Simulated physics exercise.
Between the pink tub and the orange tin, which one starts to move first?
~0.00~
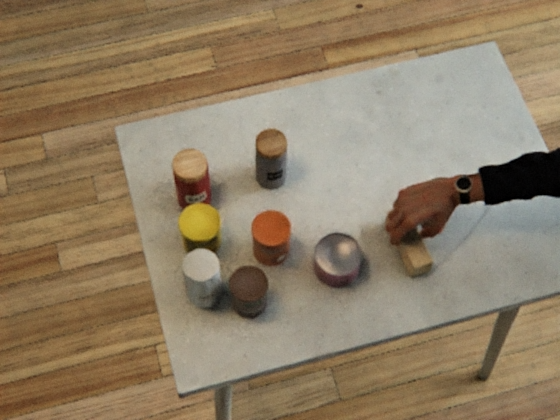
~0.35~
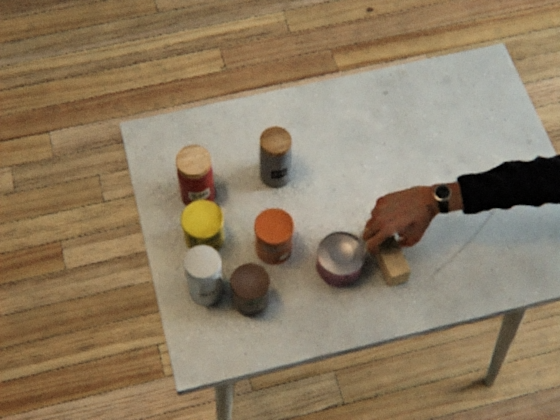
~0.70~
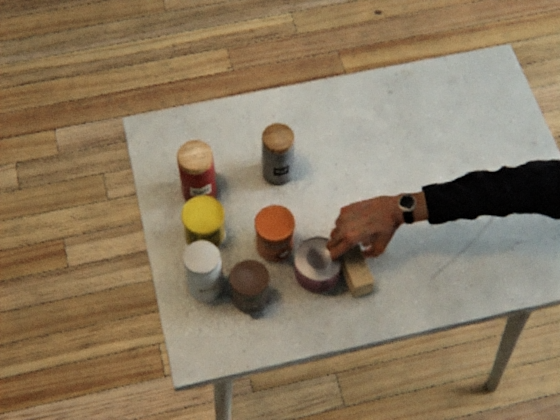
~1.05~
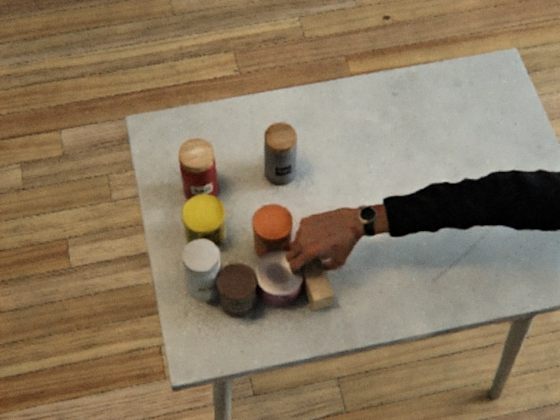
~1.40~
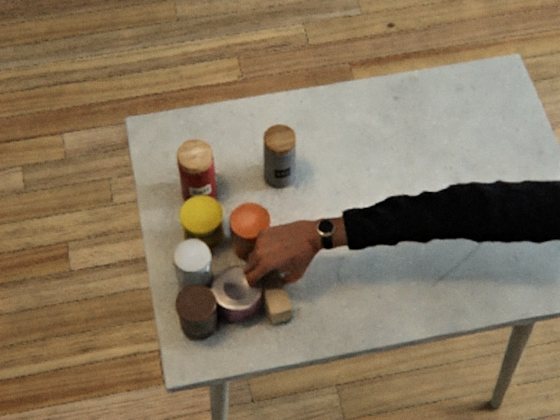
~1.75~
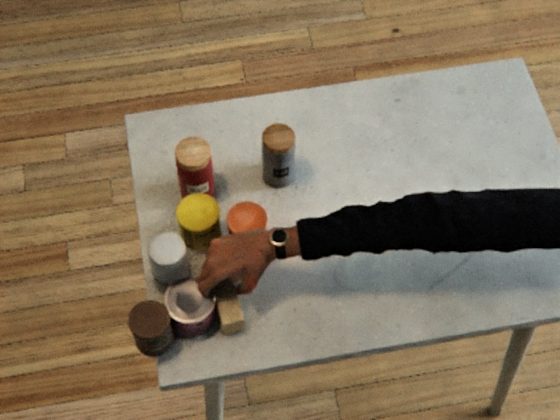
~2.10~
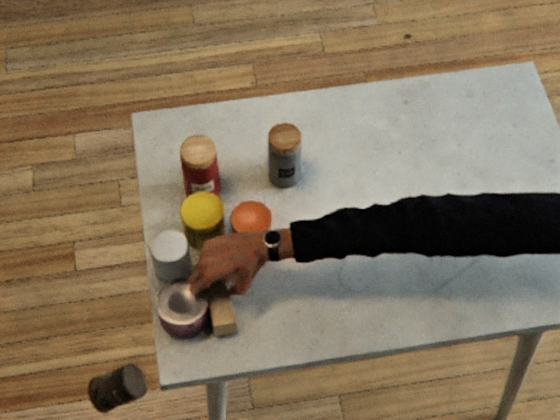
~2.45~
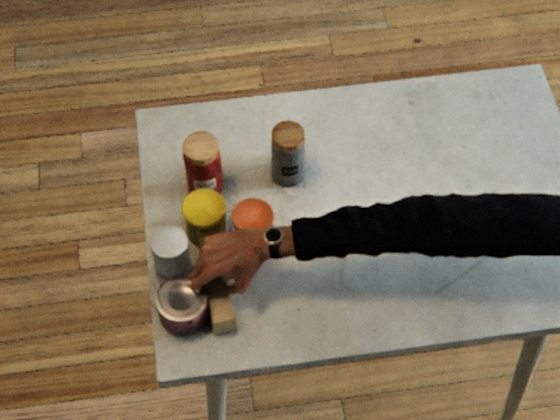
The pink tub starts to move first, as the block is pushed left. The orange tin stays in its place until later in the push.
On a pale table above a wooden floor, seven containers stand towards the left while a hand in a black sleeve holds a small wooden block at the right of the group. The hand slides the block left until it meets the pink tub and pushes it along. The tub then drives the brown tin towards the left edge, and the orange tin and white jar shift left too. The brown tin tips off the edge and drops out of view. The hand stops by the tub near the edge, with the other six containers still on the table.
